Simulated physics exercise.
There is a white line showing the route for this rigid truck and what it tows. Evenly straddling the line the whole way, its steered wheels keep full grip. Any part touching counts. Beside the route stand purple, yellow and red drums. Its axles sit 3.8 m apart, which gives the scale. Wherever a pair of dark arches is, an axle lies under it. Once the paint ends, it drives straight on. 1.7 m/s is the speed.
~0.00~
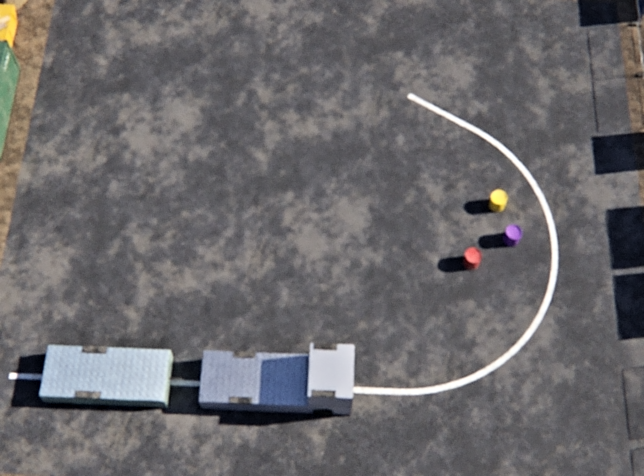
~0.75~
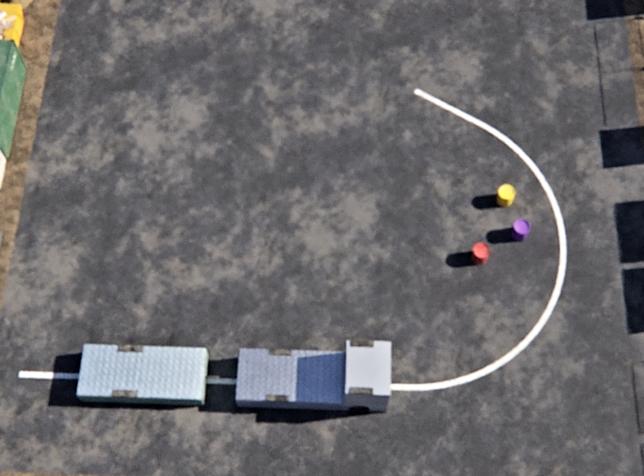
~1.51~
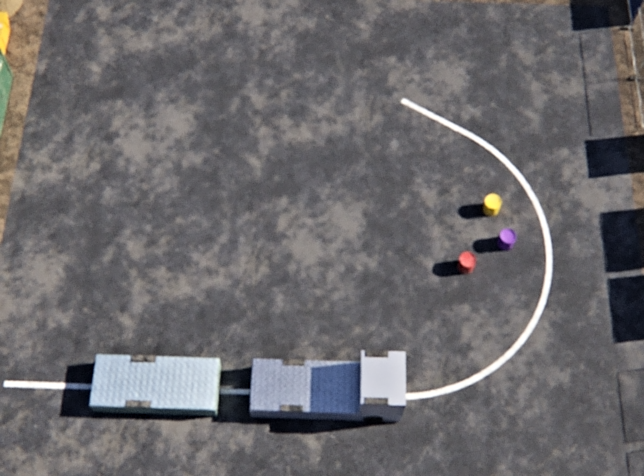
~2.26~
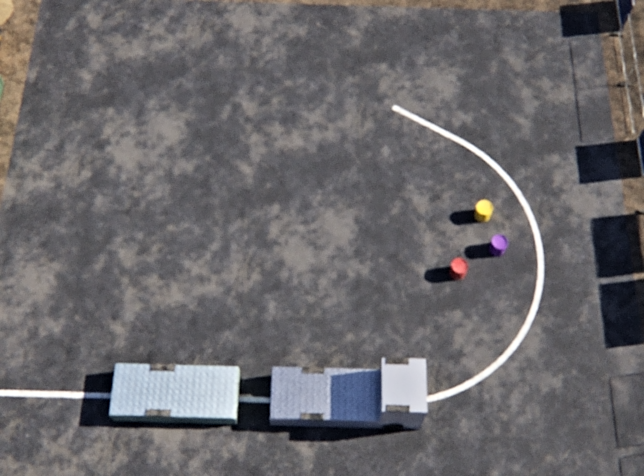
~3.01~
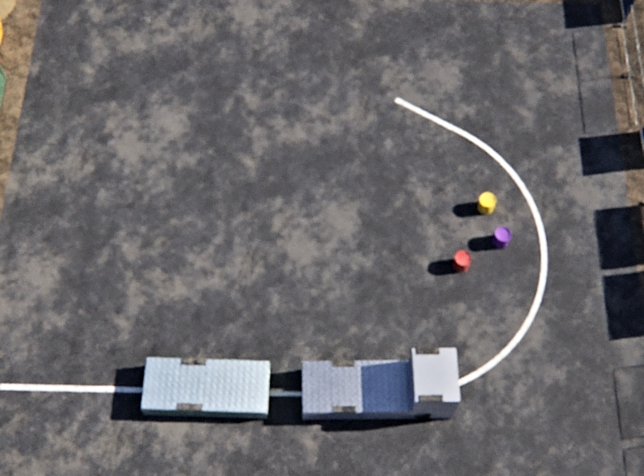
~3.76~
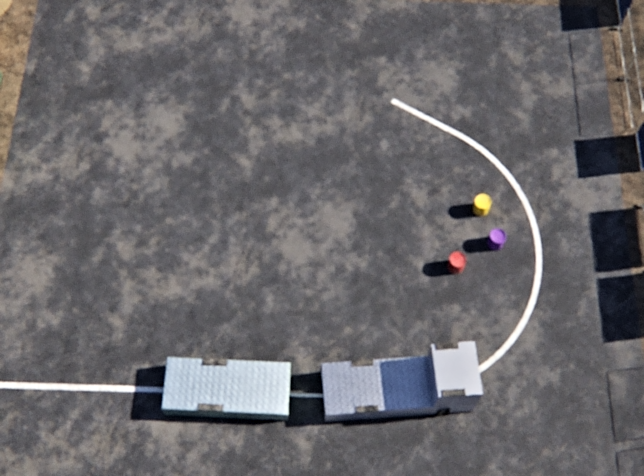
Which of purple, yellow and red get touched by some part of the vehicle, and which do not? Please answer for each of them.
Purple: Touched; yellow: Touched; red: Not touched.
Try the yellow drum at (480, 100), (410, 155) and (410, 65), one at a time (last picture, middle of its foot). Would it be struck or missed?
In the first spot it is left alone, in the second contacted, and in the third left alone.
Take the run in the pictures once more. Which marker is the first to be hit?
The answer is purple.
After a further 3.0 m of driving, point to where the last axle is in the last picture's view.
Roughly at (275, 387).
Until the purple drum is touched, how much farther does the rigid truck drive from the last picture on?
Distance to contact: Approx. 11.5 m.
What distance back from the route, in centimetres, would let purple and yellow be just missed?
Purple 170 and yellow 170.
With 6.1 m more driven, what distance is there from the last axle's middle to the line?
Roughly 20 centimetres.
By 10.6 s, the last axle is at (427, 358) of the last picture, 130 cm off the line; the rigid truck has hit purple.
By 12.8 s, the last axle is at (471, 322) of the last picture, 185 cm off the line; the rigid truck has hit yellow.
By 15.7 s, the last axle is at (497, 261) of the last picture, 230 cm off the line; red has been passed with 25 cm to spare.
By 25.0 s, the last axle is at (342, 71) of the last picture, 55 cm off the line; 2 of 3 struck in all.
